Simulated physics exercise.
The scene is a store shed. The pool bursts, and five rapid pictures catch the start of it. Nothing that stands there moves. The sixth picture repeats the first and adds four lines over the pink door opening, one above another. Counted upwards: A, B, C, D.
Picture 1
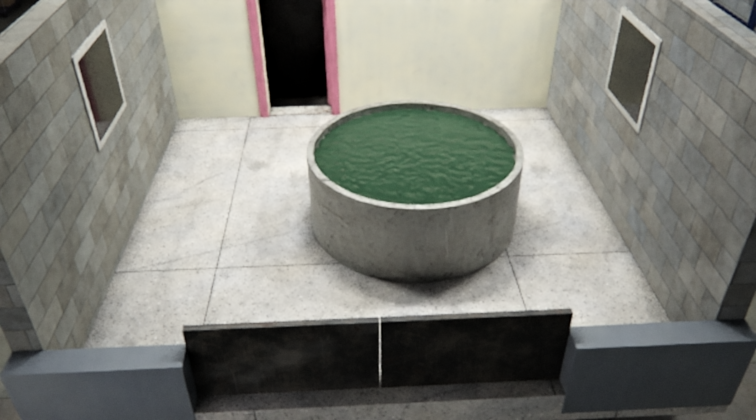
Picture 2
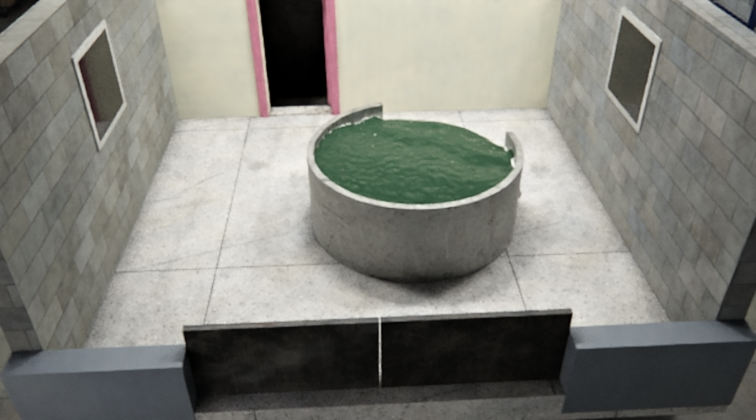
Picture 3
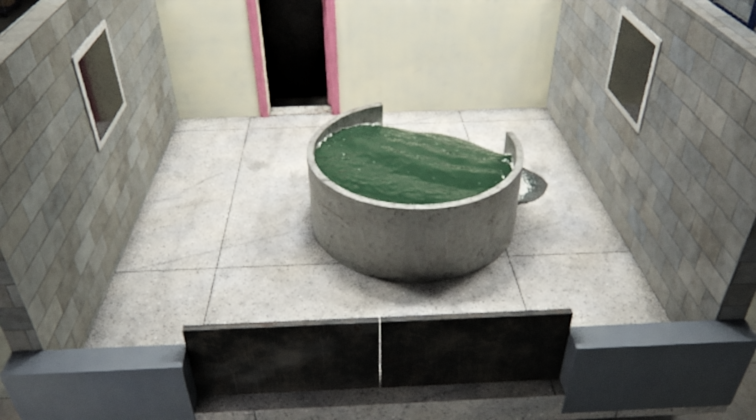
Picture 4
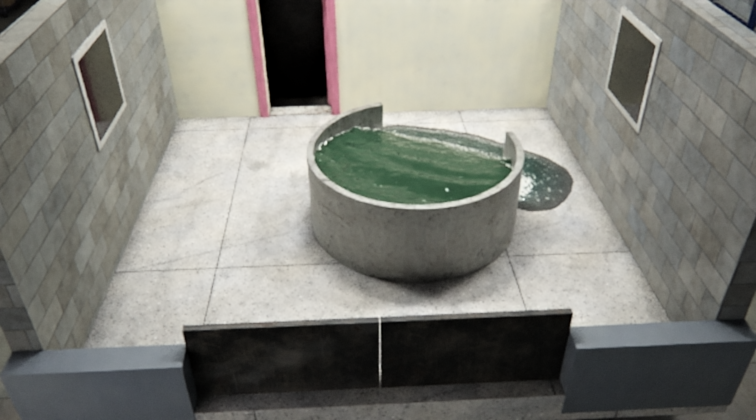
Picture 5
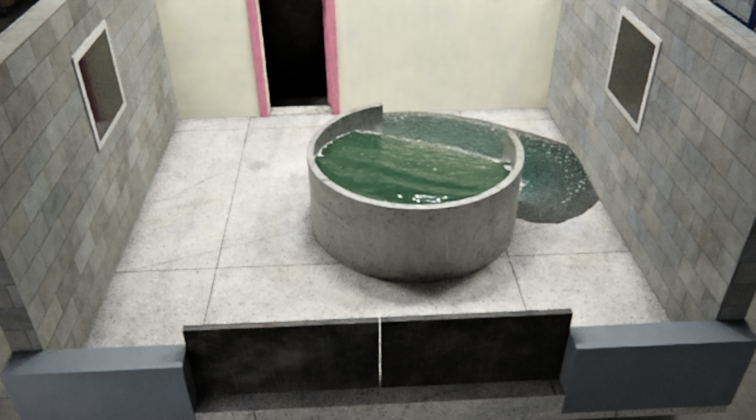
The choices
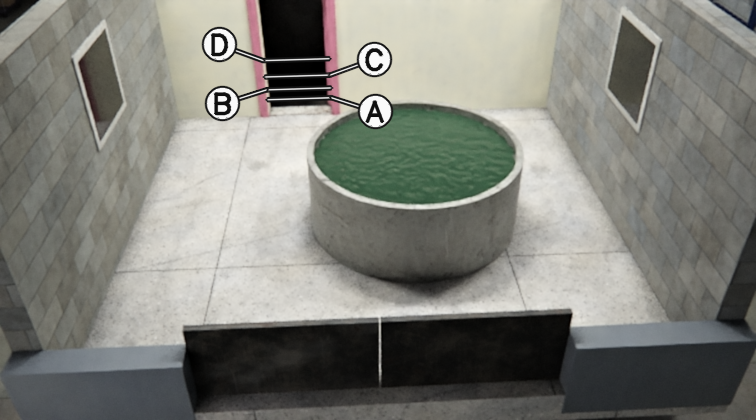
Green water pours through a gap in the round pool's back wall and spreads rightward across the floor.
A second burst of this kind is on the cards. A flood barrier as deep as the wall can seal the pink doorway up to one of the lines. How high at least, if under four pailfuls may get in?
Take A.
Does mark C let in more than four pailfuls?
No.
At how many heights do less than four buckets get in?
All of the four.
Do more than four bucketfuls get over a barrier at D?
No, that is safe.
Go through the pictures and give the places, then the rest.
The first frame shows water in the pool at rest, its middle at (414, 154); foot of the pink doorway at (300, 115); shut gate at (380, 331).
In the second frame, water covers 2 % of the ground, its front hidden from here.
In the third frame, 6 % of the ground under water, visible out to (526, 173).
In the fourth frame, 12 % of the ground under water, visible out to (560, 172).
In the fifth frame, 22 % of the ground under water, visible out to (592, 184).
In white, A at (299, 98); B at (298, 88); C at (297, 76); D at (296, 59); from the bottom up A, B, C, D.
For mark A, nothing gets over.
For mark B, nothing gets over.
For mark C, nothing gets over.
For mark D, nothing gets over.
